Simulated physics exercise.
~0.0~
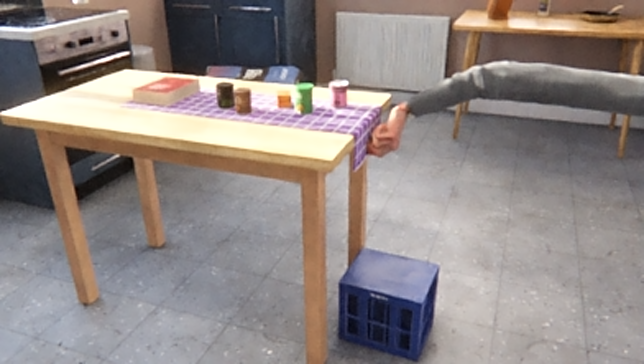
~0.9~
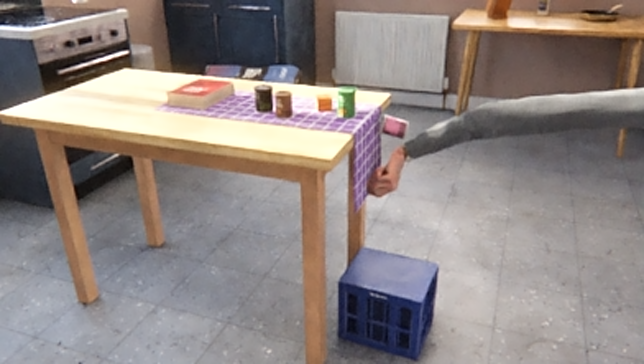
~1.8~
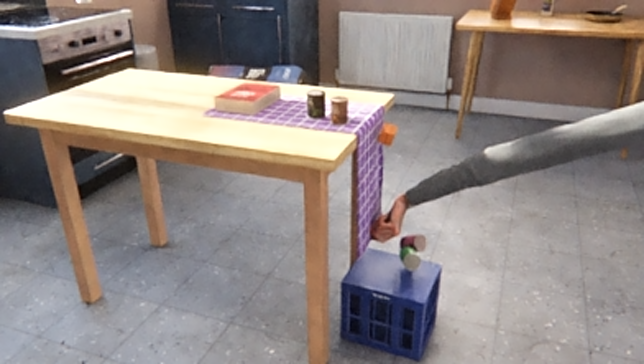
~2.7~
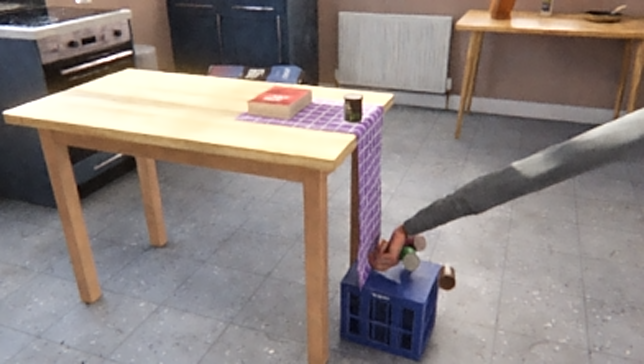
We see a hand slowly pull a purple runner off a wooden table's right end, carrying its load along; a pink can, a green can, an orange cube and a brown can drop toward the blue crate, while the black can and a red box remain on top.
